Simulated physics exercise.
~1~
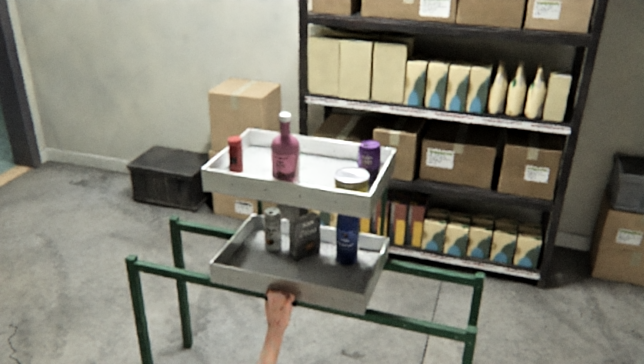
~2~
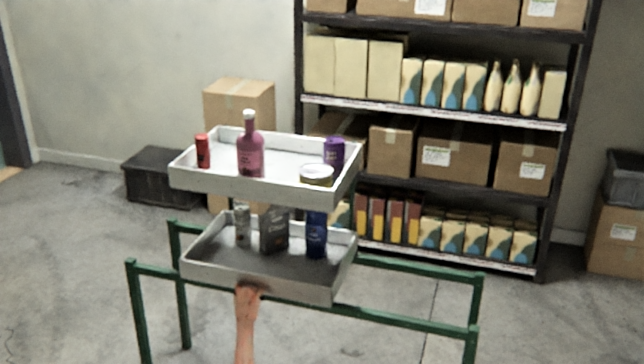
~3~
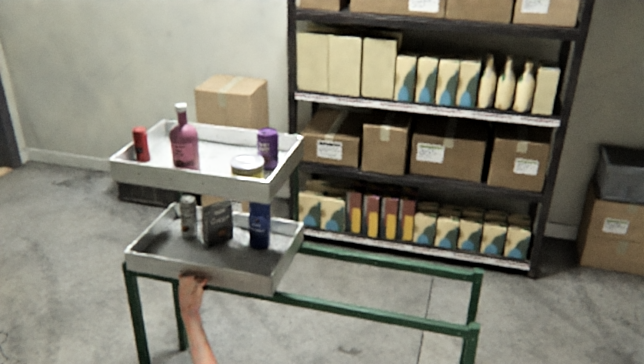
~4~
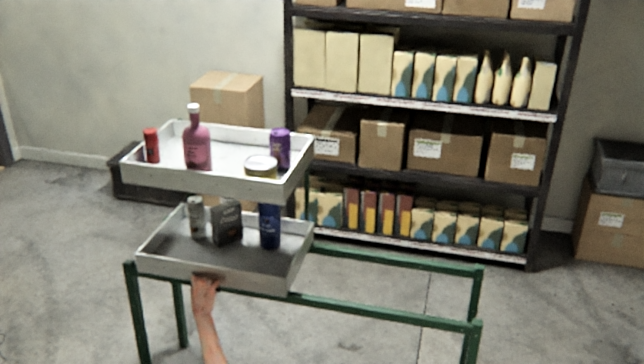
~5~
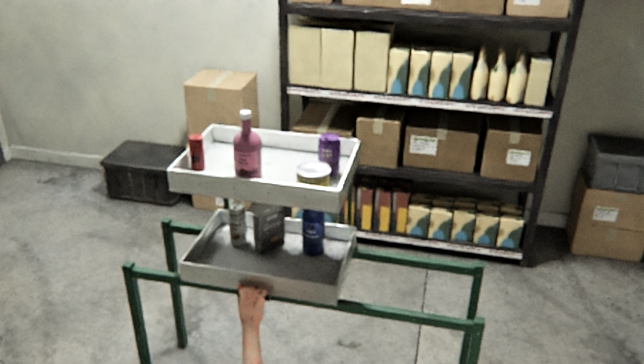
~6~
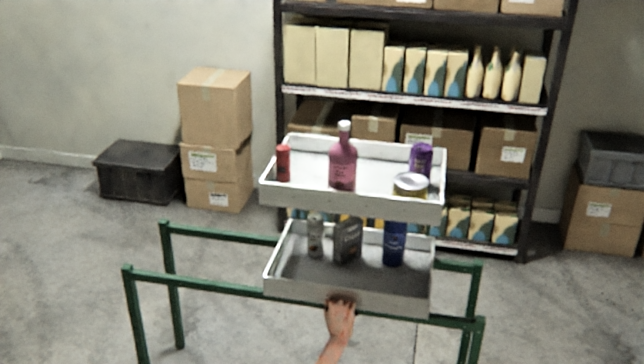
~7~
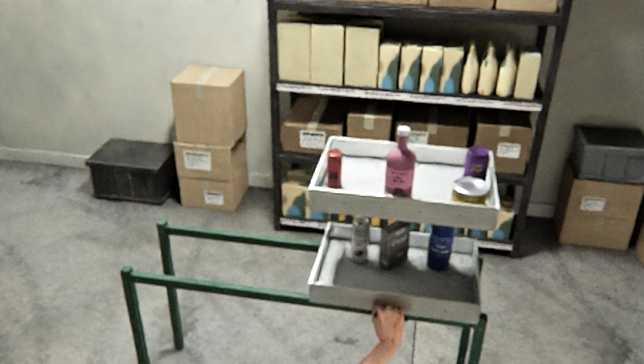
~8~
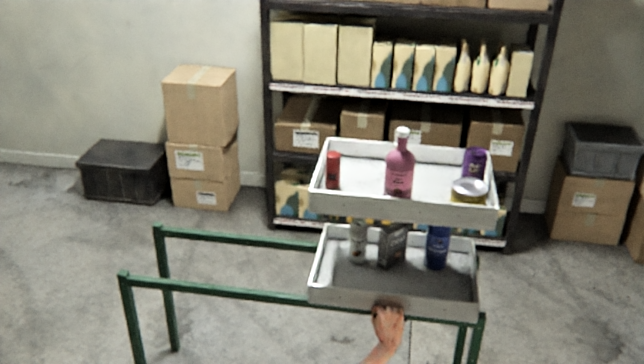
At first, a hand holds the front edge of a two-level tray on a green rail frame, with shelves of boxes and bottles behind it. A red shaker, a pink bottle, a purple can and a round tub sit on top, while a small can, a dark packet and a blue bottle stand below. The tray slides left to the near end of the frame, the hand staying with it. It then reverses and travels right, past its starting place, to the opposite end. There it stops and stays, with the blue bottle and everything else still standing in place.
